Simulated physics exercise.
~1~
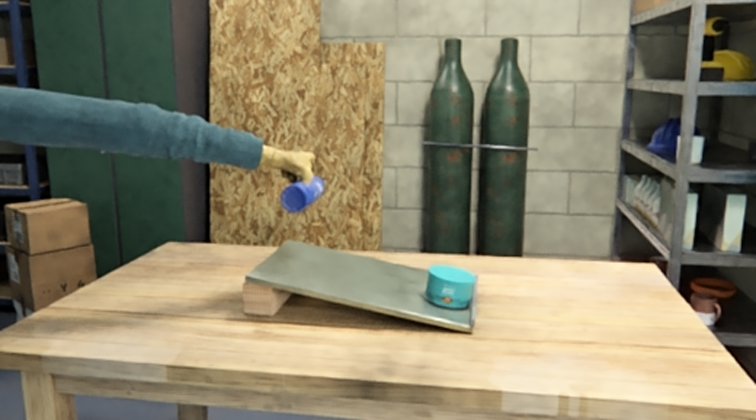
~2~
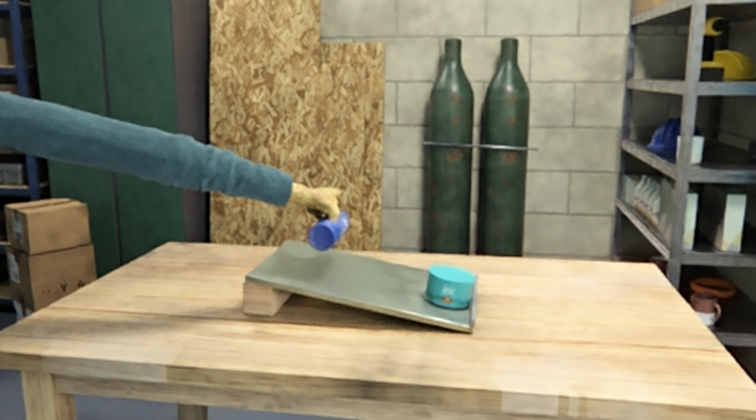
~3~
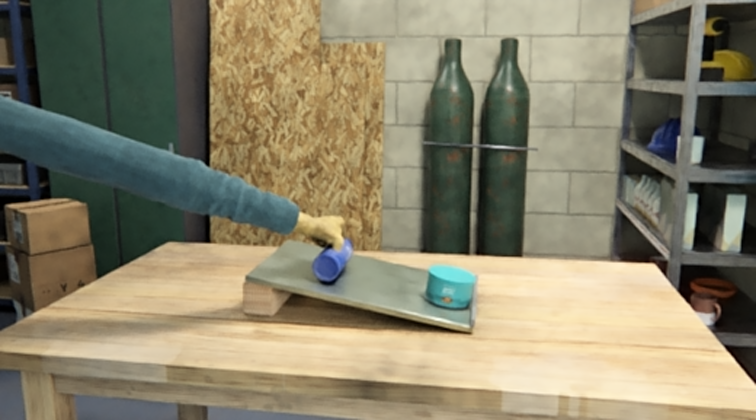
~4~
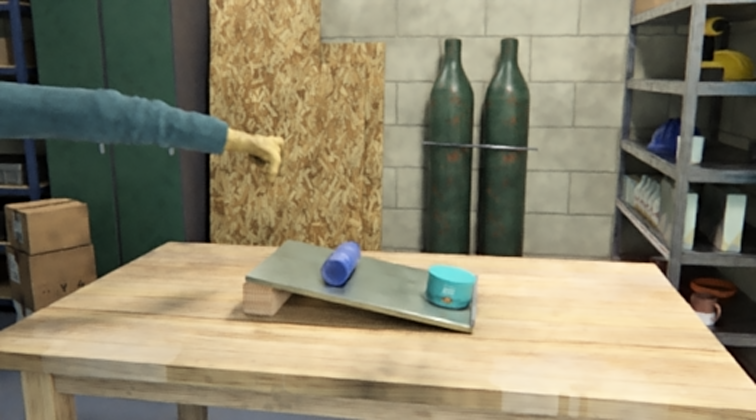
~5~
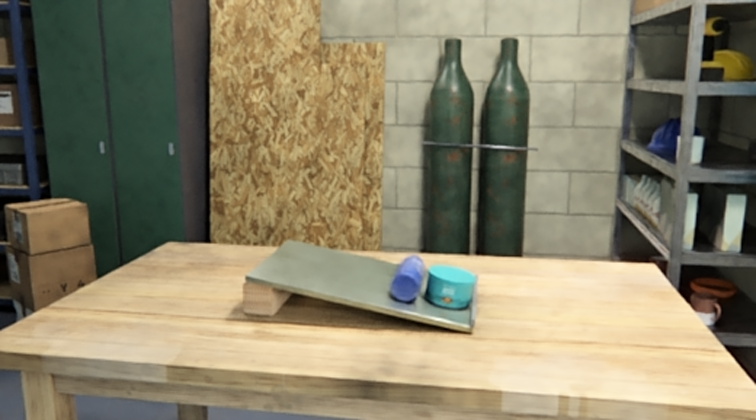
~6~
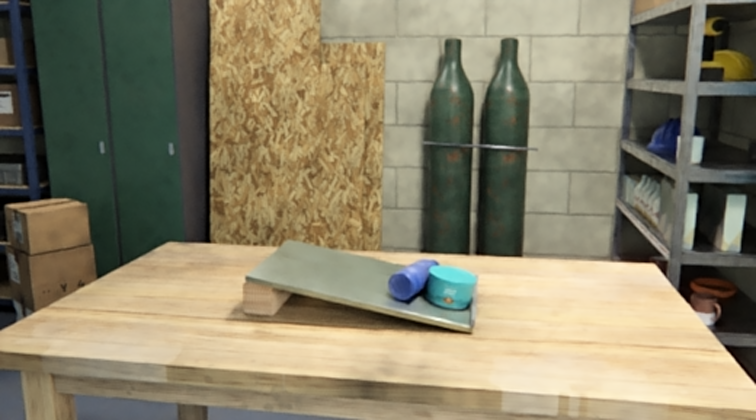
A blue bottle, held sideways in a gloved hand, hovers above a board propped on a wooden block at its left end, with a turquoise tub sitting near the low right end. The hand moves right and lowers the bottle onto the upper part of the slope. It then lets go and draws back to the left, leaving the bottle lying on its side. The bottle travels down the board to the right until it reaches the tub. There it turns slightly and ends resting against the tub, which stays in place.
